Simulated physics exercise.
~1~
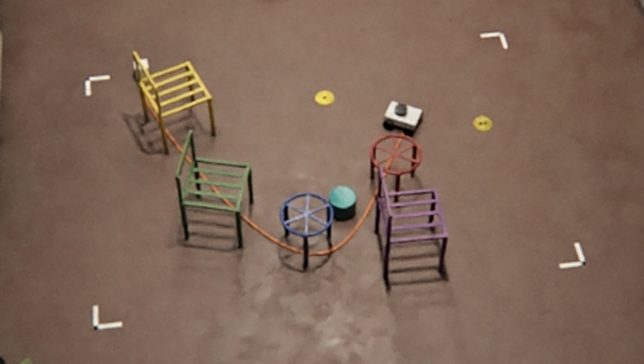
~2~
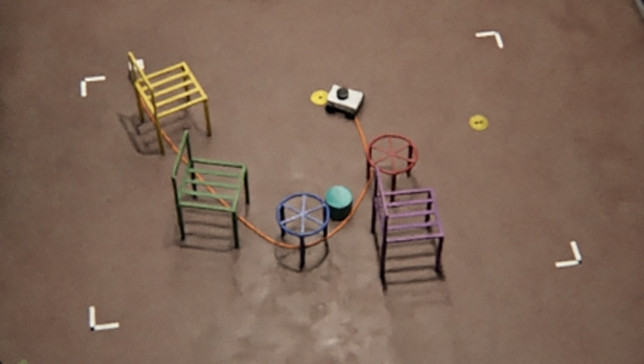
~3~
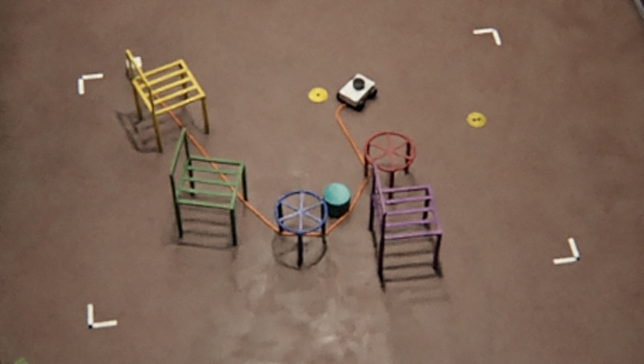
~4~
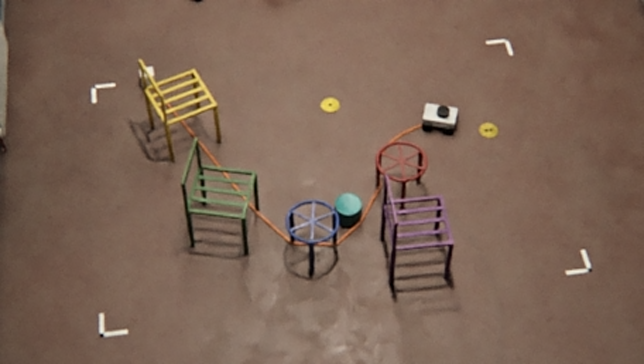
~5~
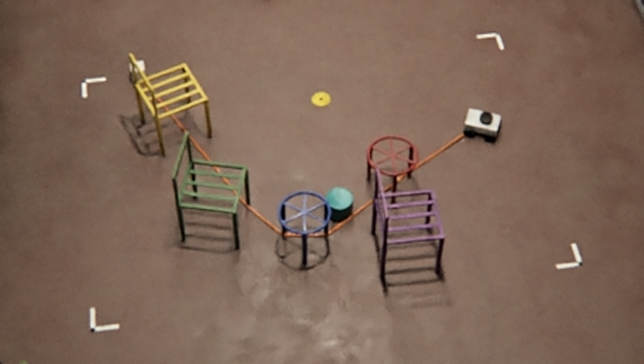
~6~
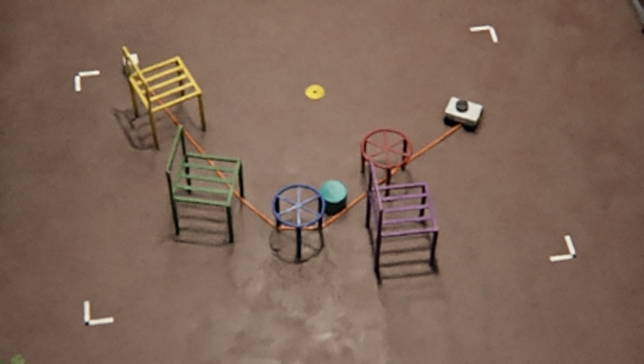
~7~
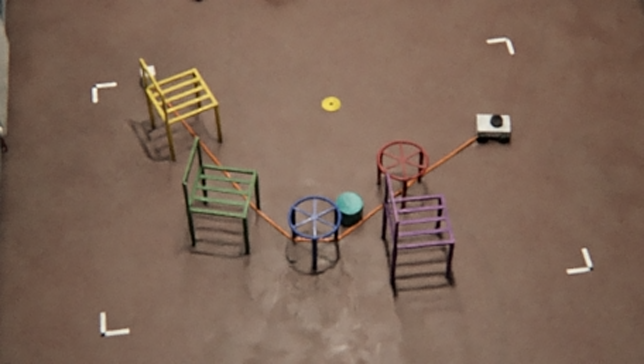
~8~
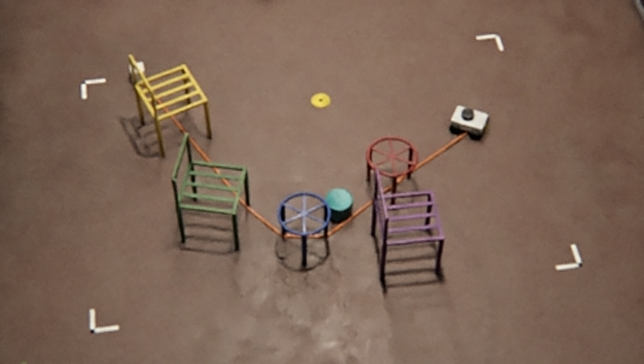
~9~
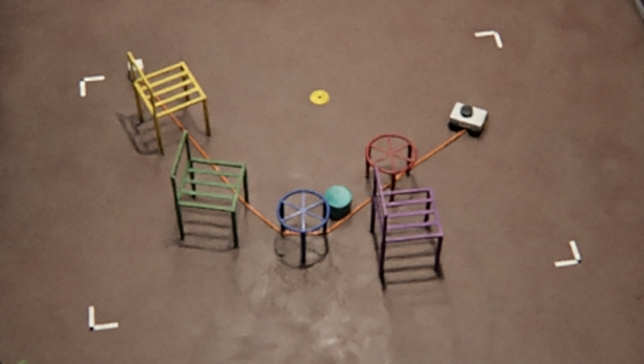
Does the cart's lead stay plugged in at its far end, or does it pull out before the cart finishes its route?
The lead stays plugged in. The cart reaches the yellow mark on the right and stops there with the lead stretched out behind it.
